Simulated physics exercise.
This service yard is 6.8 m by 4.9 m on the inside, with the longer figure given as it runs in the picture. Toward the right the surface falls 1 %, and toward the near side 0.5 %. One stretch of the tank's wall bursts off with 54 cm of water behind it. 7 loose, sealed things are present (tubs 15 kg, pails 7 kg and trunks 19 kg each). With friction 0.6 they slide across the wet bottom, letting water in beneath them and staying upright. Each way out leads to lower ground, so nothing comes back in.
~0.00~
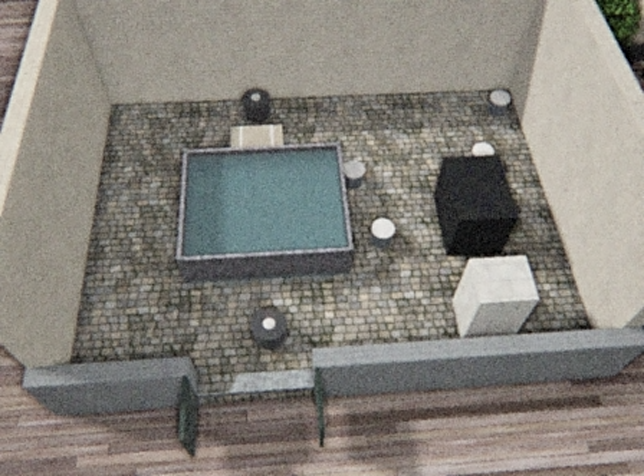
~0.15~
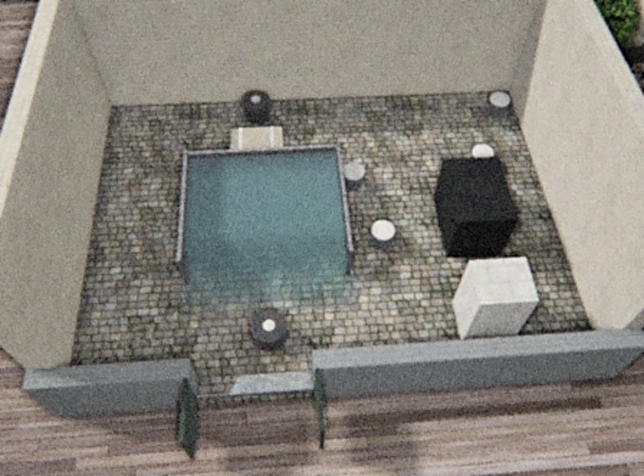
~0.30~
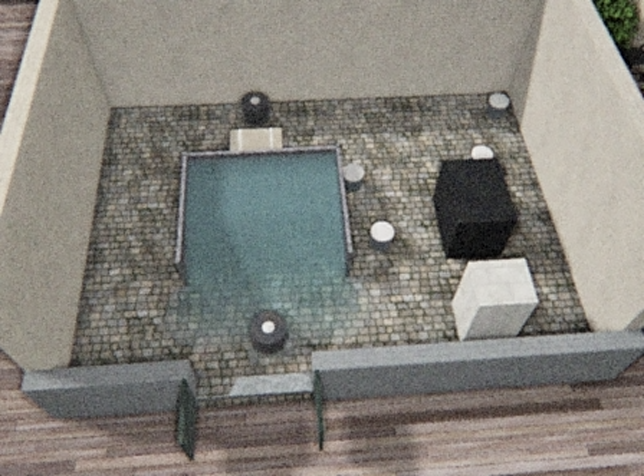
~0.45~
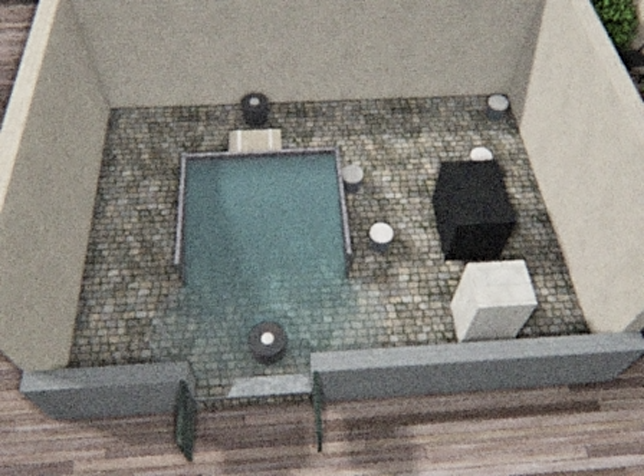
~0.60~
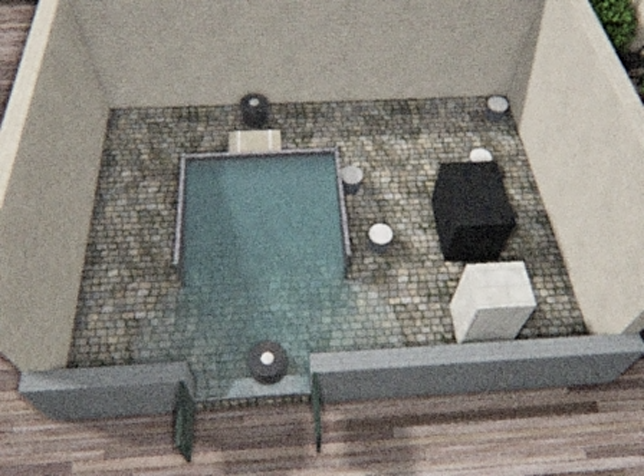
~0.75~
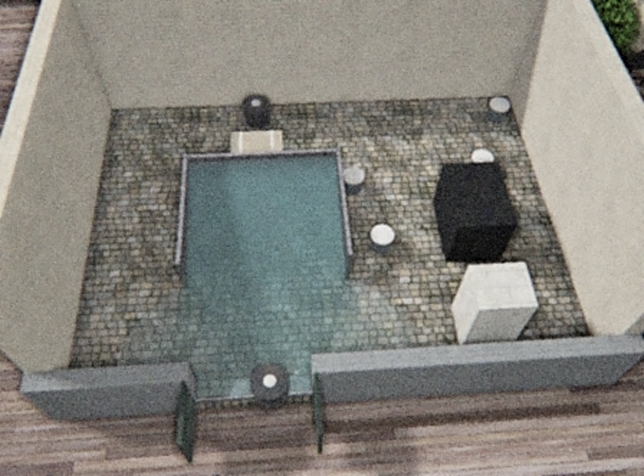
Water slips from a raised rectangular tank once its near wall is gone, spreading in a thin sheet over the cobbled floor of a walled yard seen from high above. Pale walls enclose the yard, with a black block and a white block at right, small round containers scattered about, and a gap in the low grey near wall. The dark round tub before the tank slides toward the viewer into that gap, while the other objects barely shift and the view stays almost still.
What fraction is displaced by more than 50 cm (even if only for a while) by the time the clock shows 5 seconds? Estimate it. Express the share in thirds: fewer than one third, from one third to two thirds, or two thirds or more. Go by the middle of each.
Fewer than one third.
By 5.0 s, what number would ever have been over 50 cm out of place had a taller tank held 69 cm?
Then 1 of them.
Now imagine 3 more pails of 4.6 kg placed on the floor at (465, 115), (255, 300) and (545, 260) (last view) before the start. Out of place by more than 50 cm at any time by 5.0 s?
Well, in turn they are below that, above that and above that.
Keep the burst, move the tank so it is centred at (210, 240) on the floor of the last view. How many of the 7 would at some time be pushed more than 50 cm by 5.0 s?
In that case the number is 1.
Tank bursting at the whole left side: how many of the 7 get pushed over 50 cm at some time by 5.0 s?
Then 2 of them would.
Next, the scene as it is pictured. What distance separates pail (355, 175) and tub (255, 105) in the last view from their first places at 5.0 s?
0 cm and 0 cm.
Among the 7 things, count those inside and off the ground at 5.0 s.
Of them, 0.
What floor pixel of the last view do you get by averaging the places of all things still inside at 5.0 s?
It sits at about (371, 164).
After 1.1 s 1 of 7 are over 50 cm from their spots; 0 afloat.
After 2.2 s 1 of 7 are over 50 cm from their spots; 0 afloat.
After 3.5 s 1 of 7 are over 50 cm from their spots; 0 afloat.
After 5.0 s 1 of 7 are over 50 cm from their spots, and 1 have been at some point; 0 afloat.
